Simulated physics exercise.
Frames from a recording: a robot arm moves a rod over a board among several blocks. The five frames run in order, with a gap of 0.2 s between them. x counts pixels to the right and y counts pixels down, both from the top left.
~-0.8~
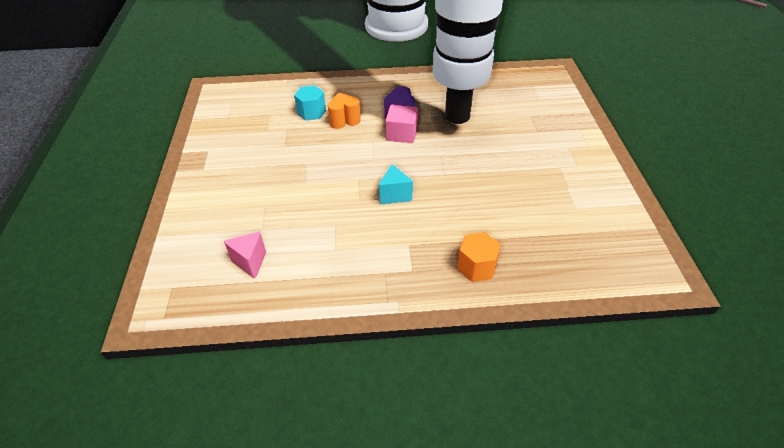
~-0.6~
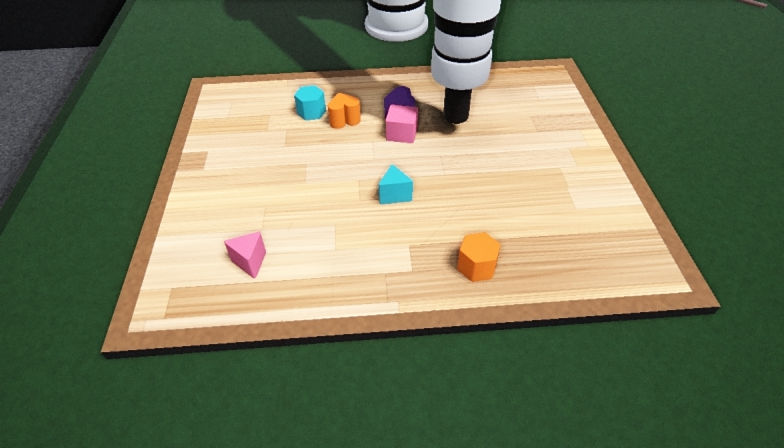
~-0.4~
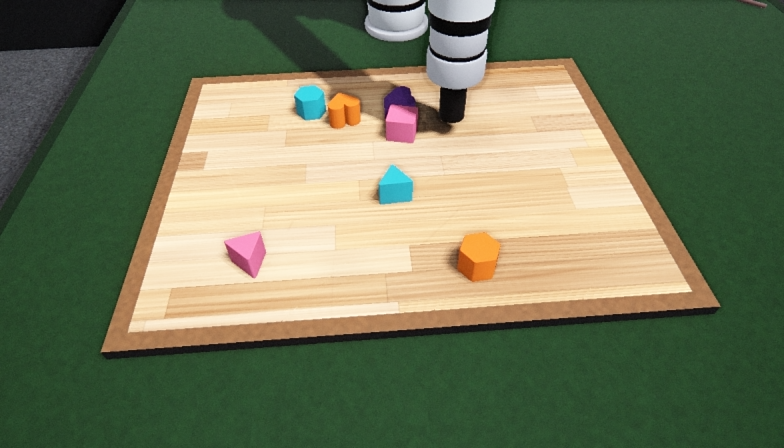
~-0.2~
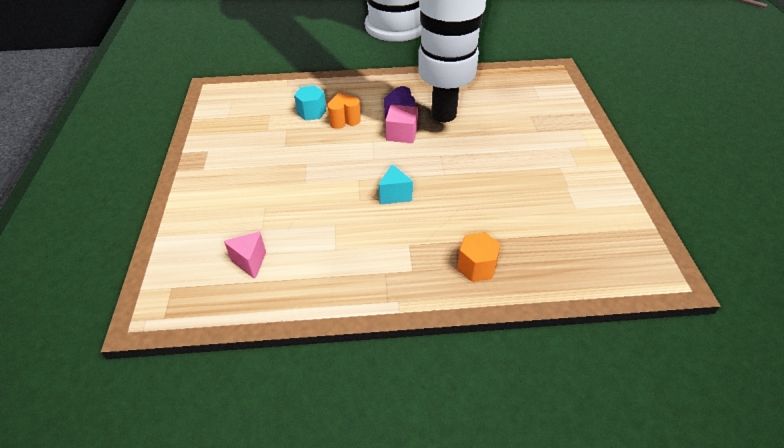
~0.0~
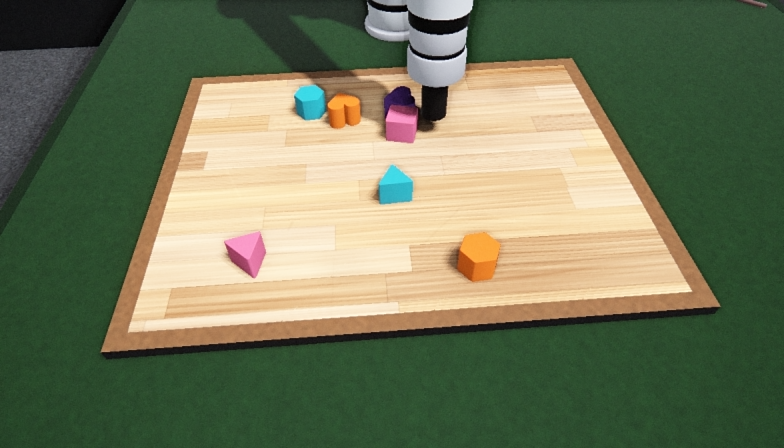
In this clip, a robot arm holding a dark rod moves a short way left near the top of a wooden board, nearing the purple and pink blocks, while all the colored blocks stay in place.
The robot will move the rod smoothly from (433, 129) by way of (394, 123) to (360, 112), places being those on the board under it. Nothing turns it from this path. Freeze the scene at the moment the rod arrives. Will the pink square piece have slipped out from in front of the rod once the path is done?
Yes
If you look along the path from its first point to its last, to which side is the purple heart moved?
Right-hand side.
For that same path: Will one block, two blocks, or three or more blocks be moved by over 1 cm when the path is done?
At least three of them.
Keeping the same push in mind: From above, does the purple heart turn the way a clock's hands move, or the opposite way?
Short answer: Clockwise.
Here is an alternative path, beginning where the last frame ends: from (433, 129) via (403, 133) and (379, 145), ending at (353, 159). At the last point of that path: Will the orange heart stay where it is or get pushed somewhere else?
It will be resting on its spot.
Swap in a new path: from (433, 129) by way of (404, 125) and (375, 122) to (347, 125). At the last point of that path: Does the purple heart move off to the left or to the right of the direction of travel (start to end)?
It goes toward the right-hand side.
What follows on the original path. One third of the way, rod (406, 110); purple heart (391, 91), turned 25° clockwise; pink square piece (384, 115), turned 40° anticlockwise.
Two thirds of the way, rod (382, 105); purple heart (381, 85), turned 75° clockwise; pink square piece (371, 115), turned 80° anticlockwise.
At the end, rod (359, 98); turquoise six-sided block in place; orange heart (333, 101), turned 20° anticlockwise; purple heart (372, 82), turned 135° clockwise; pink square piece (371, 115), turned 80° anticlockwise.
